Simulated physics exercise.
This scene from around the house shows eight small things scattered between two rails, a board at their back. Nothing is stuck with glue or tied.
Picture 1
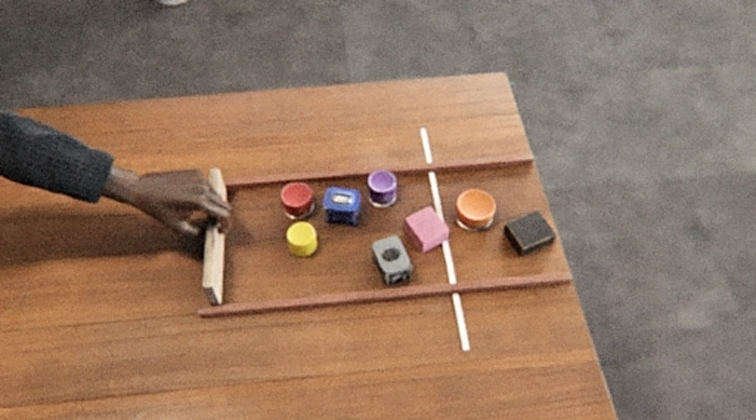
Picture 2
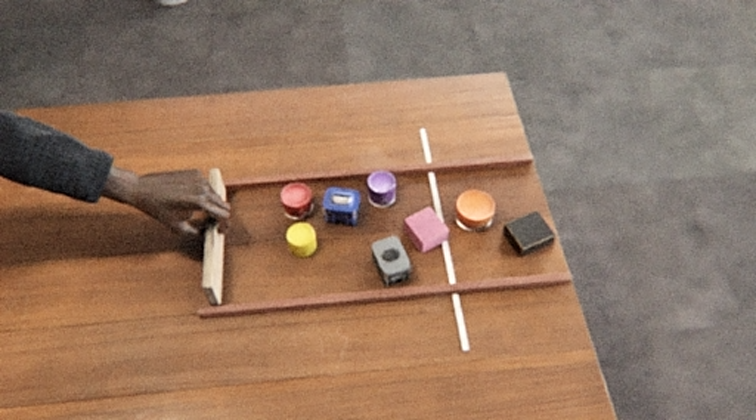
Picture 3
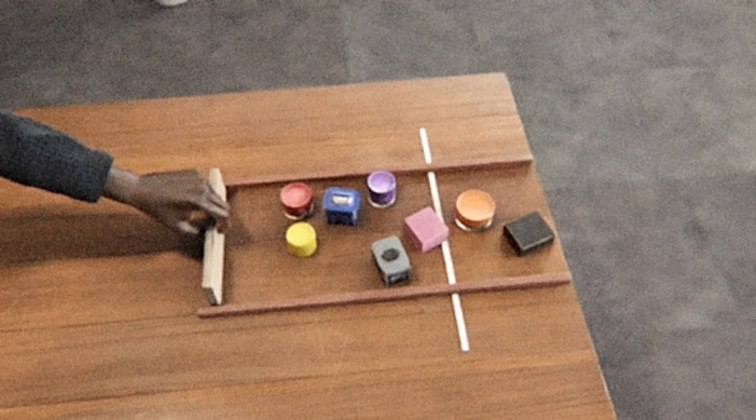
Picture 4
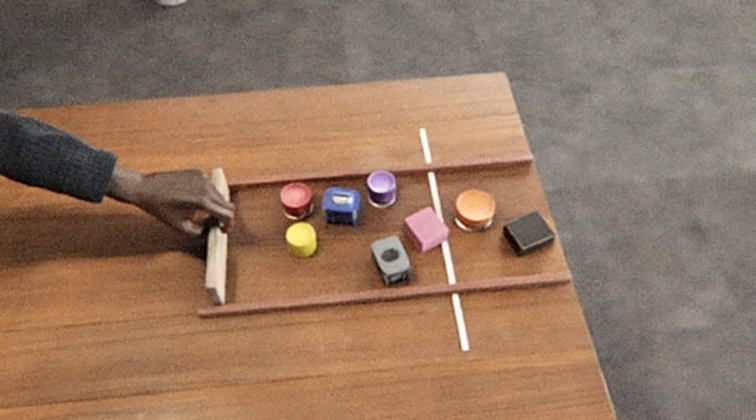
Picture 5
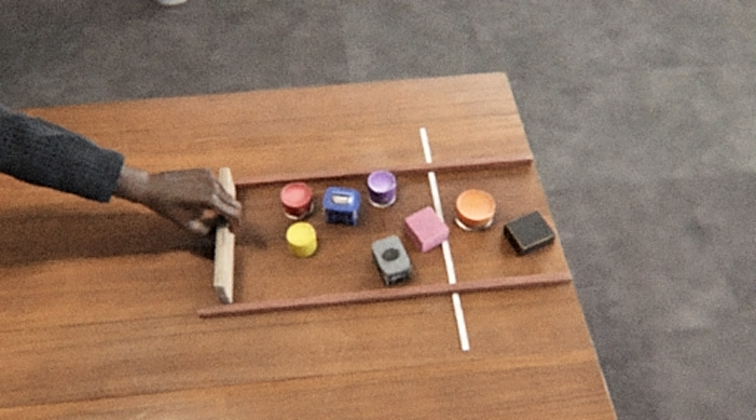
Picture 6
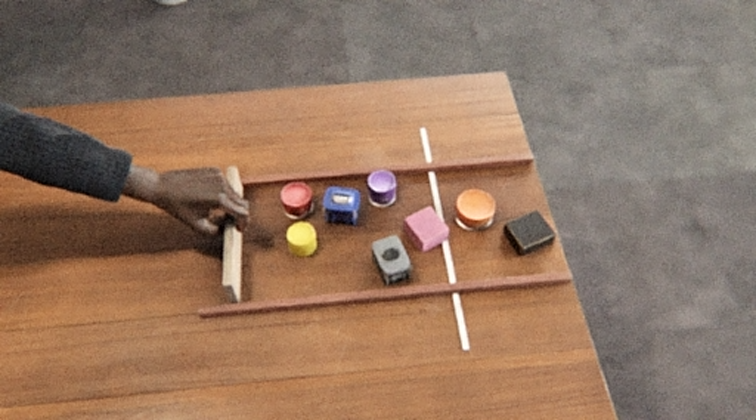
A hand slides a wooden board slightly right between two rails, while the small objects scattered ahead of it stay still.
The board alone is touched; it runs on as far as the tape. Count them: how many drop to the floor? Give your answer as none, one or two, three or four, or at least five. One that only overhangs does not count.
The count is none.
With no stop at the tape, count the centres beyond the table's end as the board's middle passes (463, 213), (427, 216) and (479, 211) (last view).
Place by place, 0, 0 and 1.
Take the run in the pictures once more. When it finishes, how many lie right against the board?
The number is 3.
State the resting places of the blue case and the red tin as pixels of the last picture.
They end up close to (466, 207) and (450, 184).
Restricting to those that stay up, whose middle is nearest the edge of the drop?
Result - foremost is the black block.
Early on, none off yet; black block at rest near (529, 233); orange tin at rest near (475, 210); pink block at rest near (426, 229).
A while later, none off yet; black block at rest near (529, 233); orange tin at rest near (475, 210); pink block moving near (434, 233).
Finally, the number that fall off is zero.
